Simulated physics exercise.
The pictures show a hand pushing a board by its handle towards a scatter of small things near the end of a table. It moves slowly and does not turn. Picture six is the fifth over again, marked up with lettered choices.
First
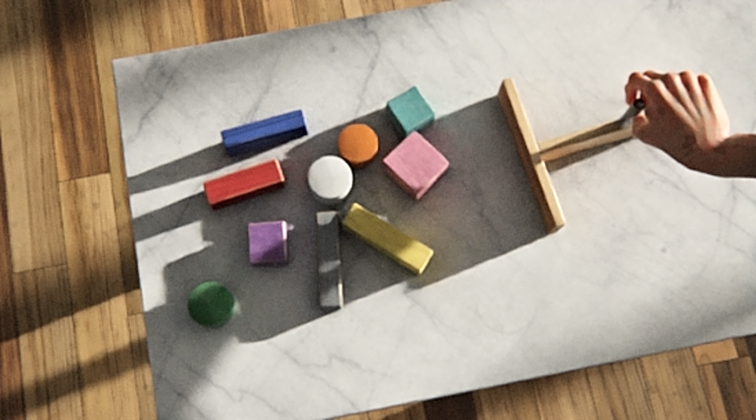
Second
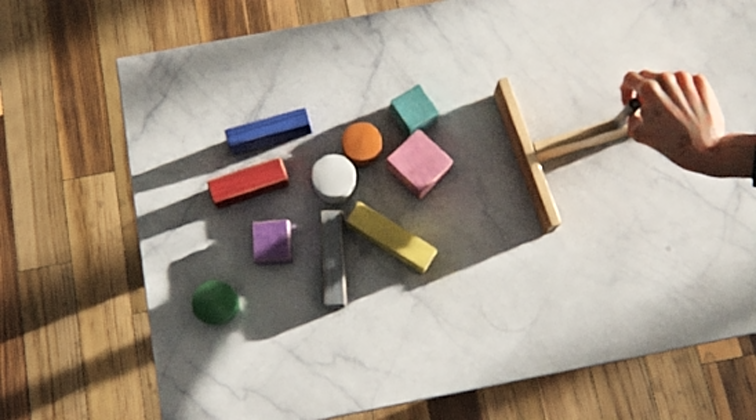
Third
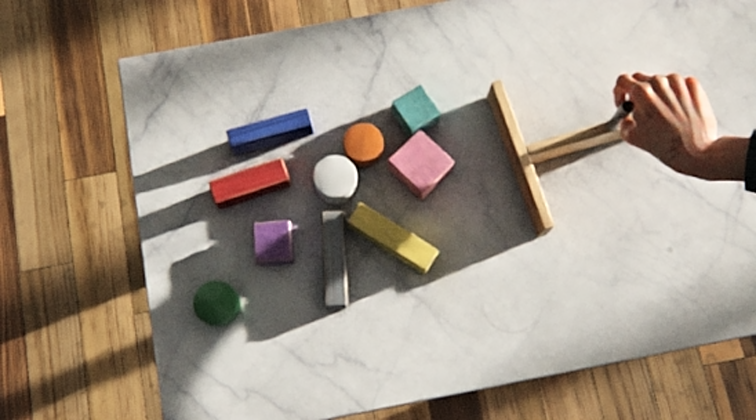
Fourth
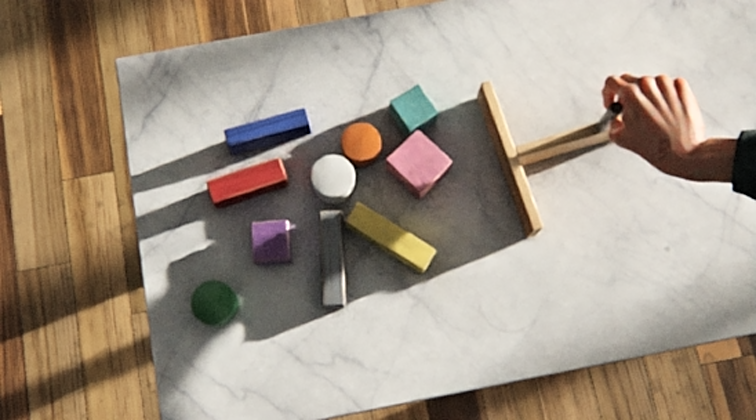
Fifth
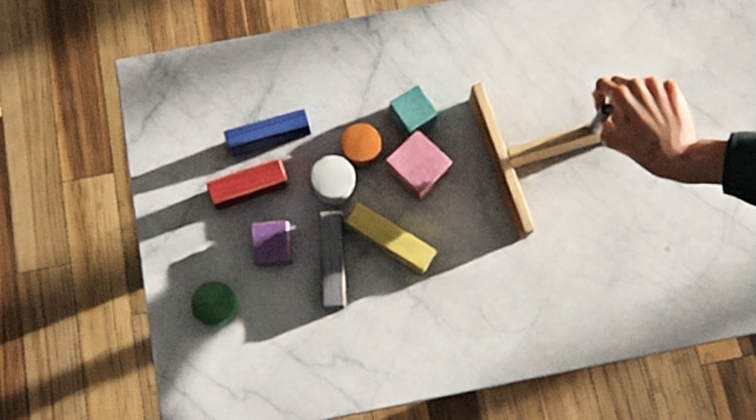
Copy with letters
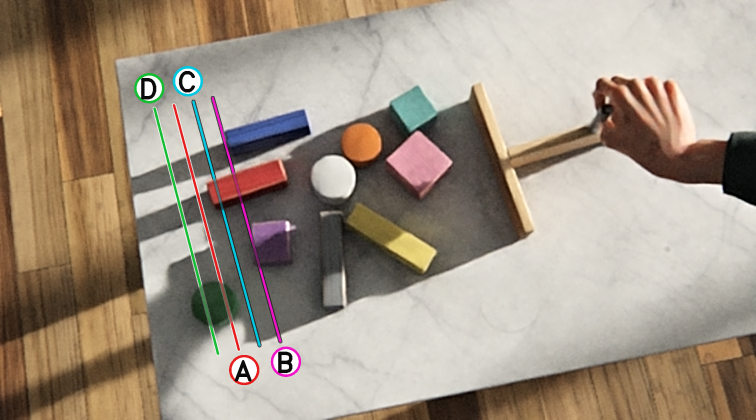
A hand holding a wooden board by its handle slowly slid it a short way left across a marble tabletop, toward a scatter of colourful blocks, sticks and round pieces that stayed put.
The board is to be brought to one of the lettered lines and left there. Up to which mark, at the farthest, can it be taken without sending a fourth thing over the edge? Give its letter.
The farthest such stop is A.
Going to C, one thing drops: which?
The red stick goes over.
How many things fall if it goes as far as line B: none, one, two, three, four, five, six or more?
In all, none.
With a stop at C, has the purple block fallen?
No.
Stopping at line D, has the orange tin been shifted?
Yes.
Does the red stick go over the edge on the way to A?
By then, yes.
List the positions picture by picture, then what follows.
The first picture shows blue stick (265, 133); turquoise block (410, 113); purple block (269, 245).
The second picture shows board (529, 150); pink block (419, 165).
The third picture shows board (522, 152); green tin (217, 304).
The fourth picture shows board (511, 153); white tin (333, 180).
The fifth picture shows board (503, 156); red stick (248, 184); blue stick (268, 132); turquoise block (414, 112).
On the copy, A at (205, 223); B at (245, 216); C at (225, 219); D at (185, 227).
On A. First, board (396, 176); turquoise block (352, 123); orange tin (321, 147).
Then, board (289, 196); red stick (183, 214); blue stick (188, 146).
Finally, board (203, 212); red stick over the edge; white tin over the edge; three fallen.
By contrast, B is within the limit but short; C is within the limit but short; D drops six.
